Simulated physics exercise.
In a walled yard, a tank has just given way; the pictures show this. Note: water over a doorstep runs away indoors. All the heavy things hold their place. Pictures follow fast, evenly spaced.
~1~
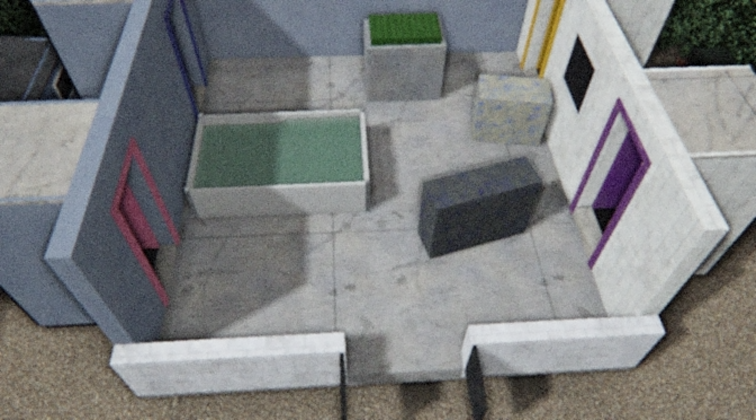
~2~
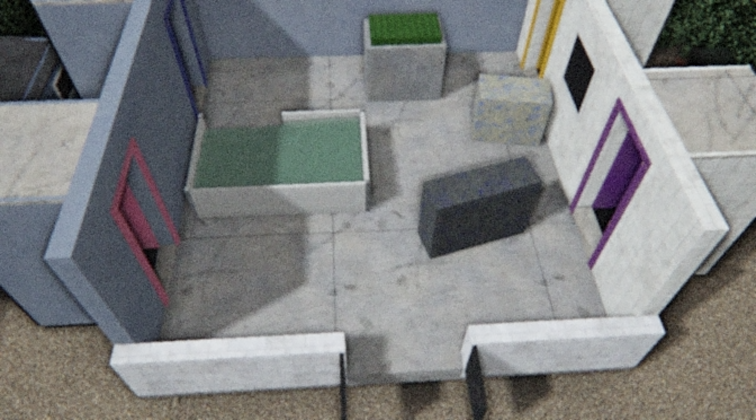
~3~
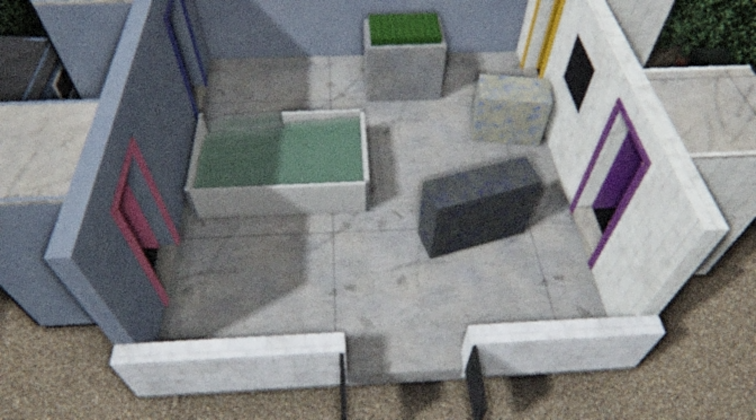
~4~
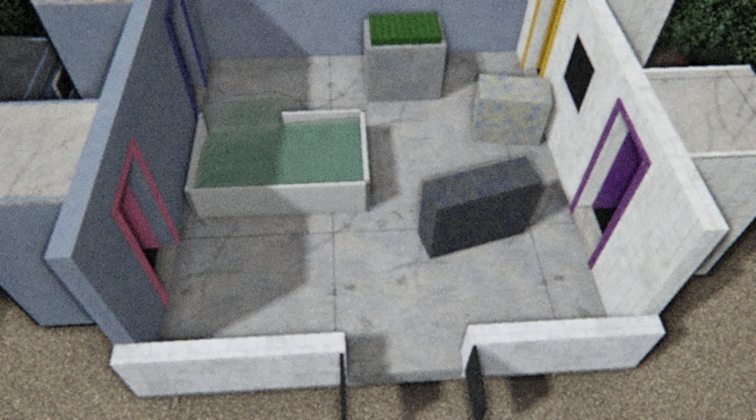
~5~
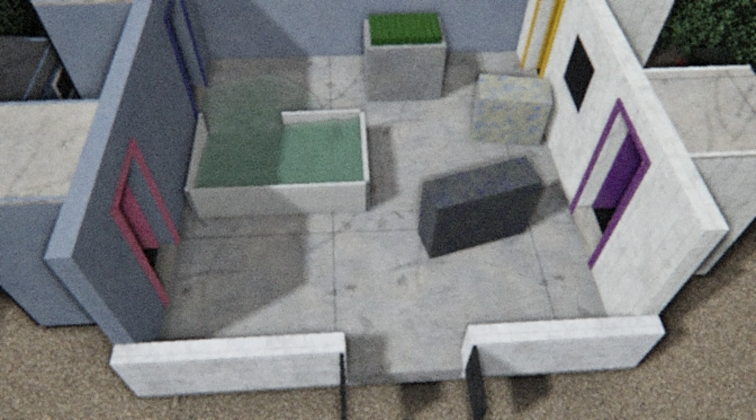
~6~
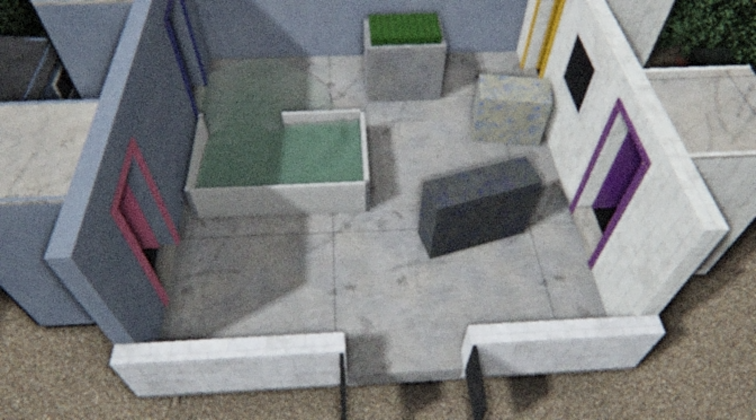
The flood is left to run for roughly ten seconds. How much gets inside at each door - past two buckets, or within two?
The pink door within two, the blue door past two, the purple door within two, the yellow door past two.
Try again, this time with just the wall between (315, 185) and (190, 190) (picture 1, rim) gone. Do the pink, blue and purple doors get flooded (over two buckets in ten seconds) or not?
First pink ends above the line, second blue ends below the line, third purple ends below the line.
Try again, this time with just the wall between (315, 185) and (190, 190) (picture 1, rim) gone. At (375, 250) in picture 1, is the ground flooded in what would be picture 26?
Verdict: Wet.
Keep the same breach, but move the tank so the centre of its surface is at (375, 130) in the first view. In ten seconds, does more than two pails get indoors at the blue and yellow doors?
Both checked - blue door surpasses the limit, yellow door surpasses the limit.
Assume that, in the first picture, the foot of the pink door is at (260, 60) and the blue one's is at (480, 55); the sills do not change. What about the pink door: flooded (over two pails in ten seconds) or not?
Note - pink: Comes out above.
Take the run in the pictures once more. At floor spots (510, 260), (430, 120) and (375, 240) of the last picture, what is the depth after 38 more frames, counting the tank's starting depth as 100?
The depths come to near 0, 2 and 2 per cent respectively.
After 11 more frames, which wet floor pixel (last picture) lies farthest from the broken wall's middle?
Estimated pixel: (451, 58).
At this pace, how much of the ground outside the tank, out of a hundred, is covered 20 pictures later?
Close to 30 in a hundred, I think.
A moment on, water covers 15 % of the floor; the pink door not reached, the blue door under two buckets in, the purple door not reached, the yellow door not reached.
Next, water covers 20 % of the floor; the pink door not reached, the blue door over two buckets in, the purple door not reached, the yellow door not reached.
Then, water covers 30 % of the floor; the pink door not reached, the blue door far over two buckets in, the purple door not reached, the yellow door under two buckets in.
Later, water covers 50 % of the floor; the pink door wet at the sill, nothing in, the blue door far over two buckets in, the purple door wet at the sill, nothing in, the yellow door far over two buckets in.
In the end, water covers 65 % of the floor; the pink door wet at the sill, nothing in, the blue door far over two buckets in, the purple door wet at the sill, nothing in, the yellow door far over two buckets in.
